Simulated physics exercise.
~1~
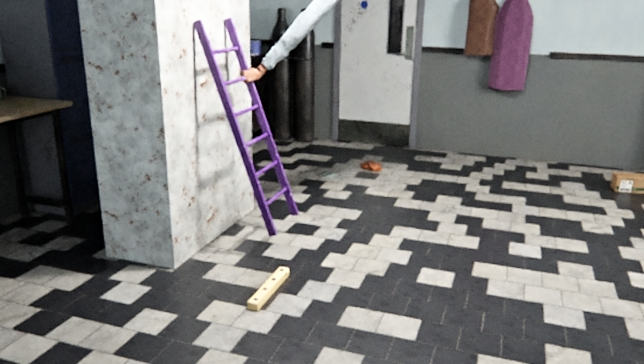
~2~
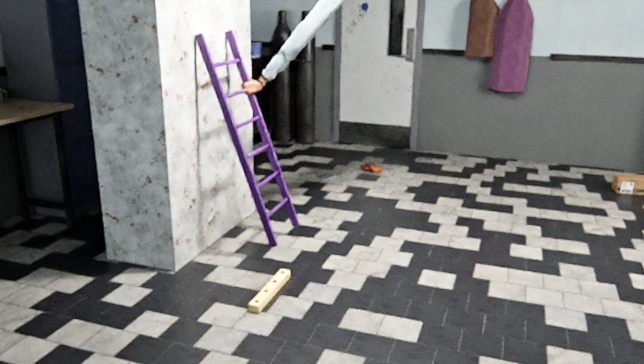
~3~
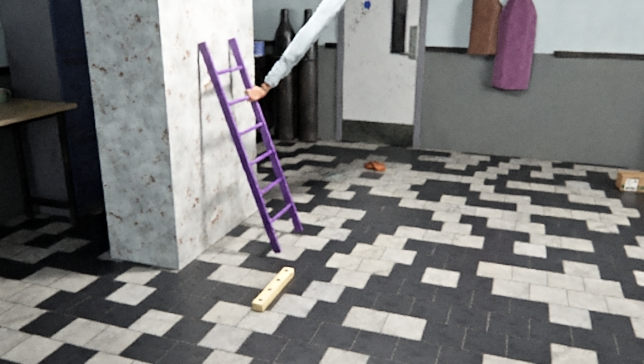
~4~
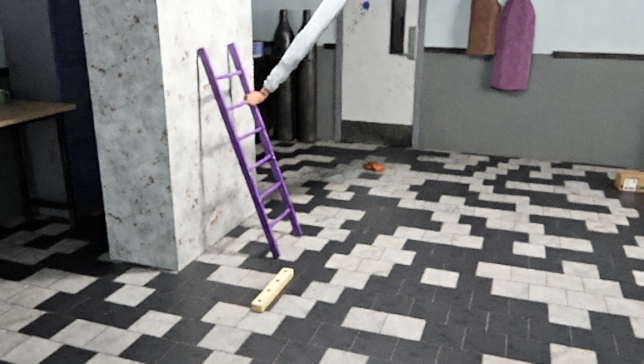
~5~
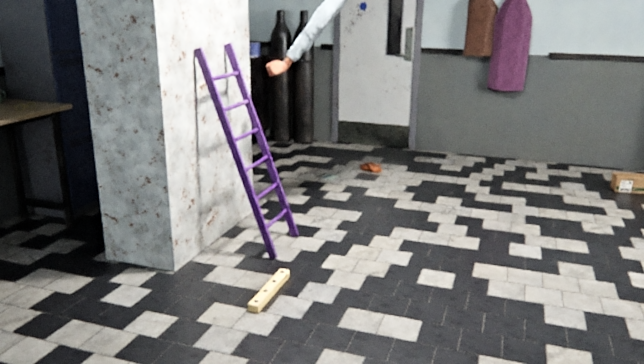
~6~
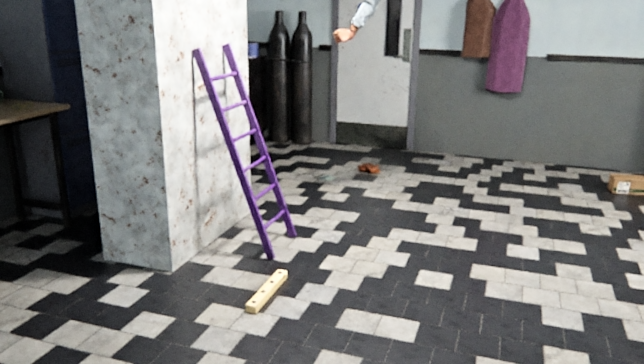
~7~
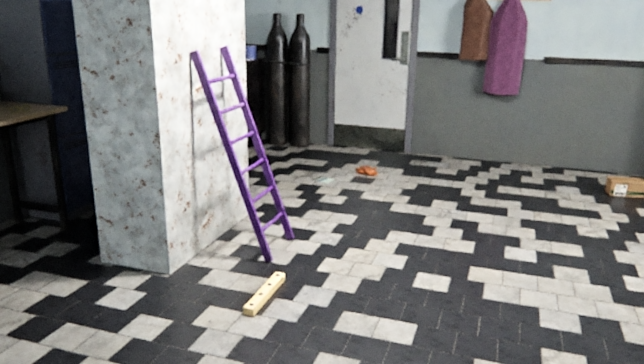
In the video, a hand holds a small purple ladder against a pale, speckled upright block on a black and white tiled floor, lowering it slightly. The hand then lets go and draws back out of view, and the ladder stays leaning, with a light wooden batten lying nearby.
